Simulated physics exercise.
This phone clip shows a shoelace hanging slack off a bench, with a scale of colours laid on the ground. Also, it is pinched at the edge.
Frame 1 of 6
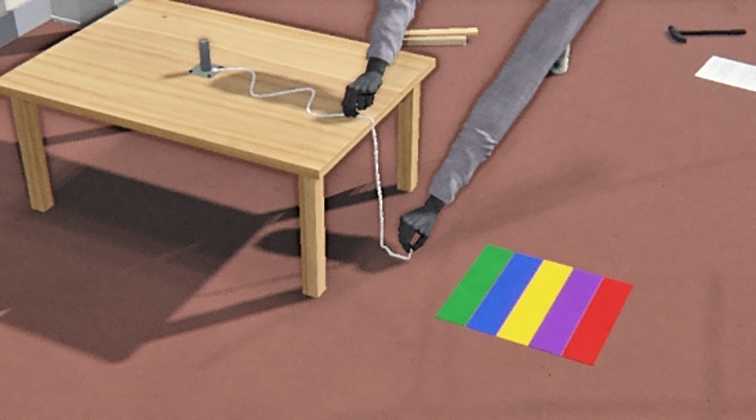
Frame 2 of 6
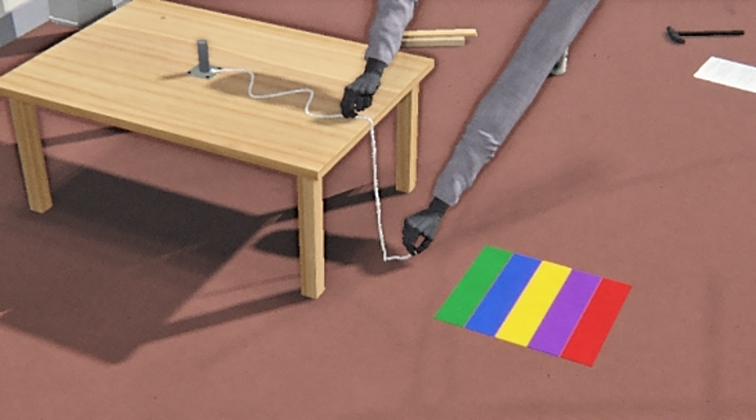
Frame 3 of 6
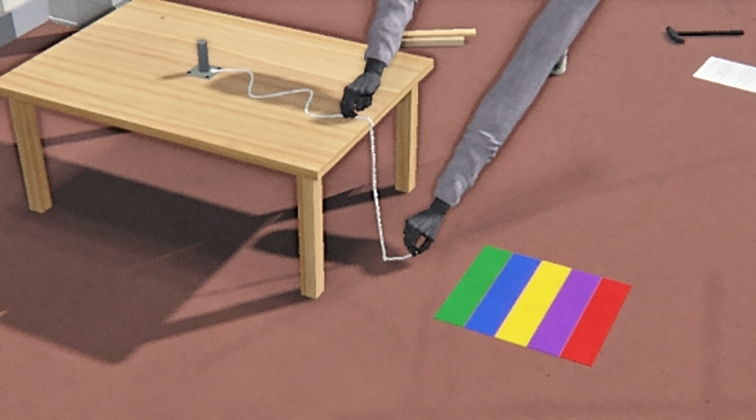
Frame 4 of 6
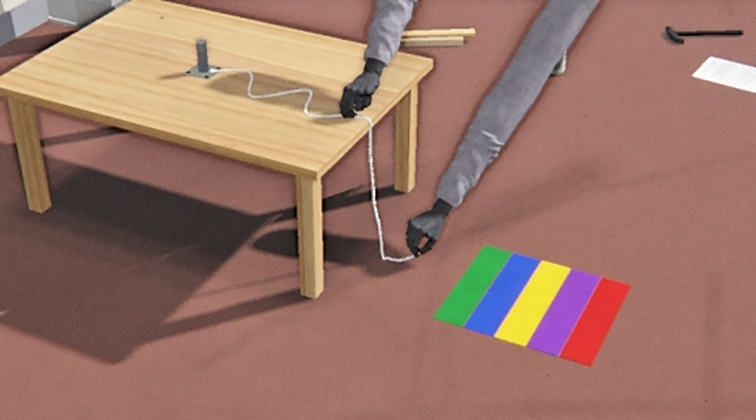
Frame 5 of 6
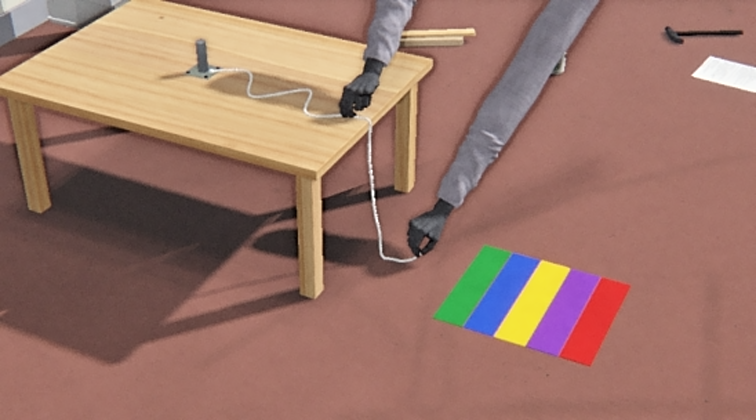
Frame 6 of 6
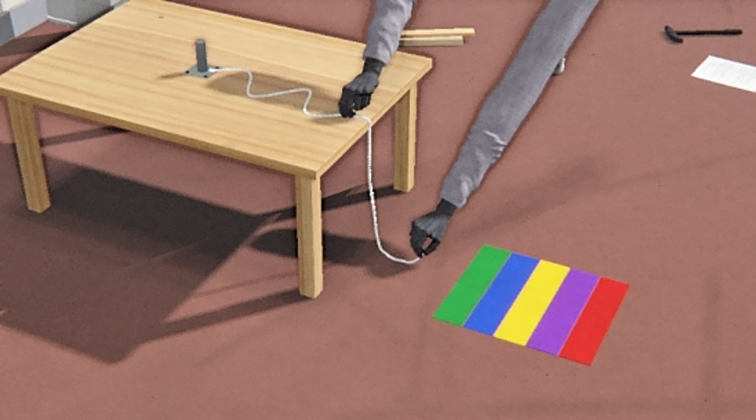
Two gloved hands held a white cord, one at the table's edge and the other below near some coloured stripes, and the lower hand crept slightly right while the hanging cord shifted a little.
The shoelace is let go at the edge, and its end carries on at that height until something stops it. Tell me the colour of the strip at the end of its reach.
It is red.
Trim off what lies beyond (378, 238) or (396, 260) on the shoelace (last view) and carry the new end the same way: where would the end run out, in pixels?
First try: Near (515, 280). Second try: Near (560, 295).
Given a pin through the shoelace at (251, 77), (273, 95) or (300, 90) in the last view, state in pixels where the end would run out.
Those spots come out as (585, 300), (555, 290) and (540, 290).
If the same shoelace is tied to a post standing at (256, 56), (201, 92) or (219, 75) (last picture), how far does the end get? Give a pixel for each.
Approximate pixels in order: (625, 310), (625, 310), (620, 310).
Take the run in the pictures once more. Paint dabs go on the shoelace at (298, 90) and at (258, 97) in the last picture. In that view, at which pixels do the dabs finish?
(329, 107) and (293, 96), approximately.
A little later, end near (546, 289); over yellow.
Next, end near (577, 298); over purple.
When it is tight, end near (596, 303); over red. It halts on the red strip.
